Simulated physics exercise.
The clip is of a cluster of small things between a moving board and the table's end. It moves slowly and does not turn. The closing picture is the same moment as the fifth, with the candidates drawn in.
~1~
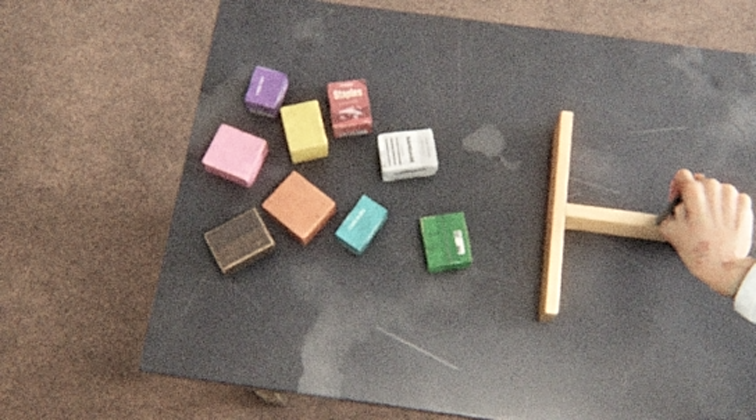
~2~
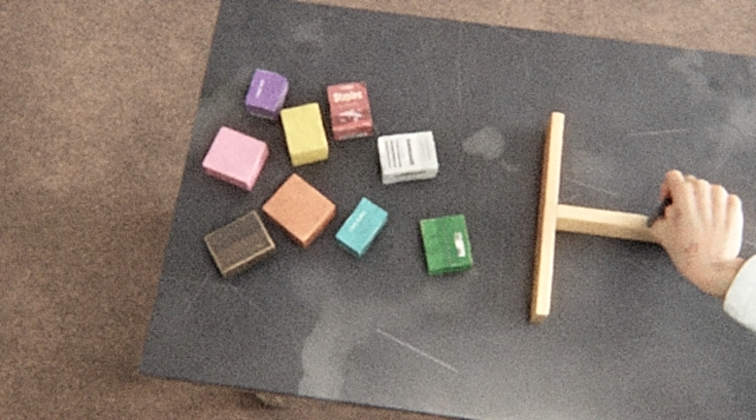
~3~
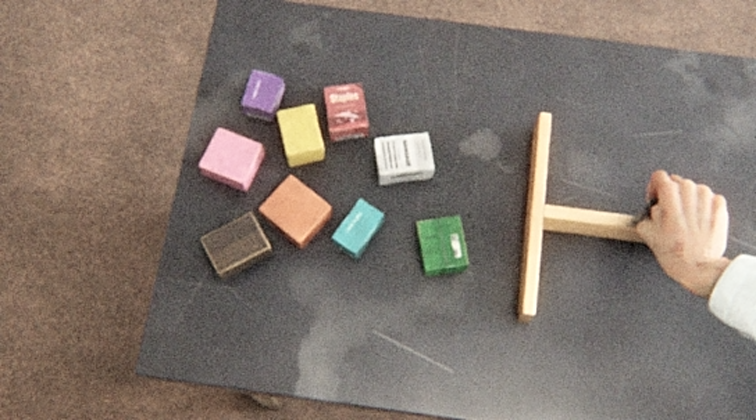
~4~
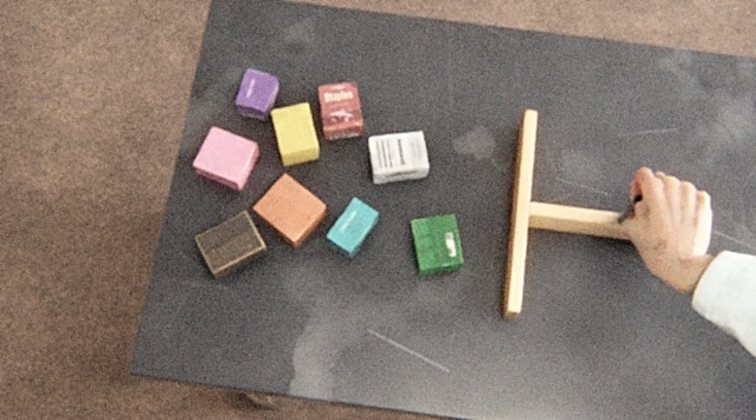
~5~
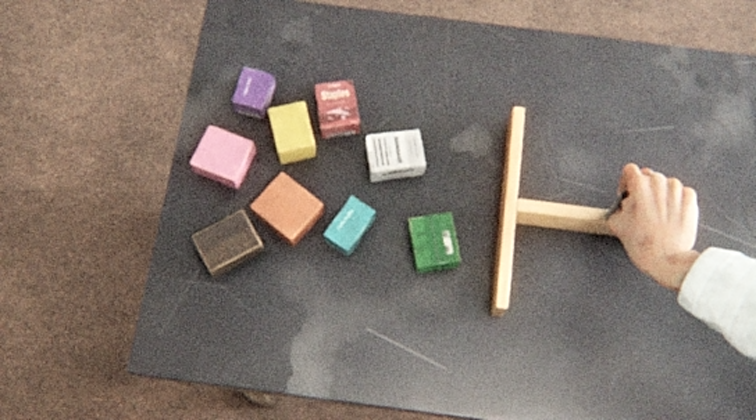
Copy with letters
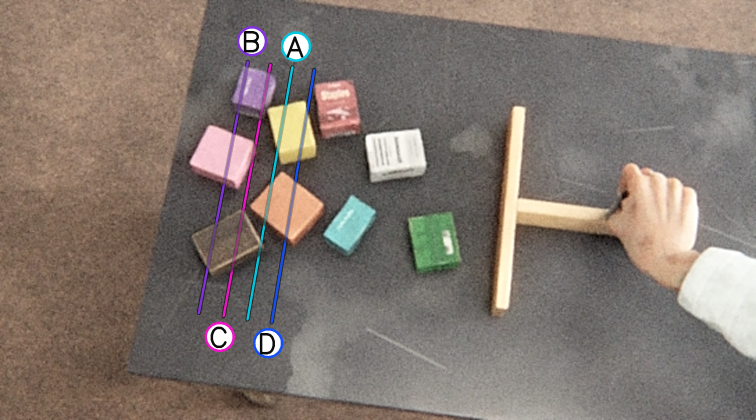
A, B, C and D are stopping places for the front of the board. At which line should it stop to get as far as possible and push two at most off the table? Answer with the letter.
Line C.
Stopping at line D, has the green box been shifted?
Yes.
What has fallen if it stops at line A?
The pink block goes over.
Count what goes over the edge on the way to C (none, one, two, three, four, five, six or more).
In all, two.
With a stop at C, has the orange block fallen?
Yes.
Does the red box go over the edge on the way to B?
No.
On the marked copy, A at (271, 187); B at (225, 181); C at (248, 184); D at (294, 190).
Taking C. A third of the way, board (415, 192); turquoise packet (342, 226); green box (383, 232).
Two thirds of the way, board (320, 180); pink block (202, 149); orange block (206, 207).
When it is over, board (249, 171); orange block over the edge; pink block over the edge; two fallen.
As for the rest, A is within the limit but short; B drops five; D is within the limit but short.
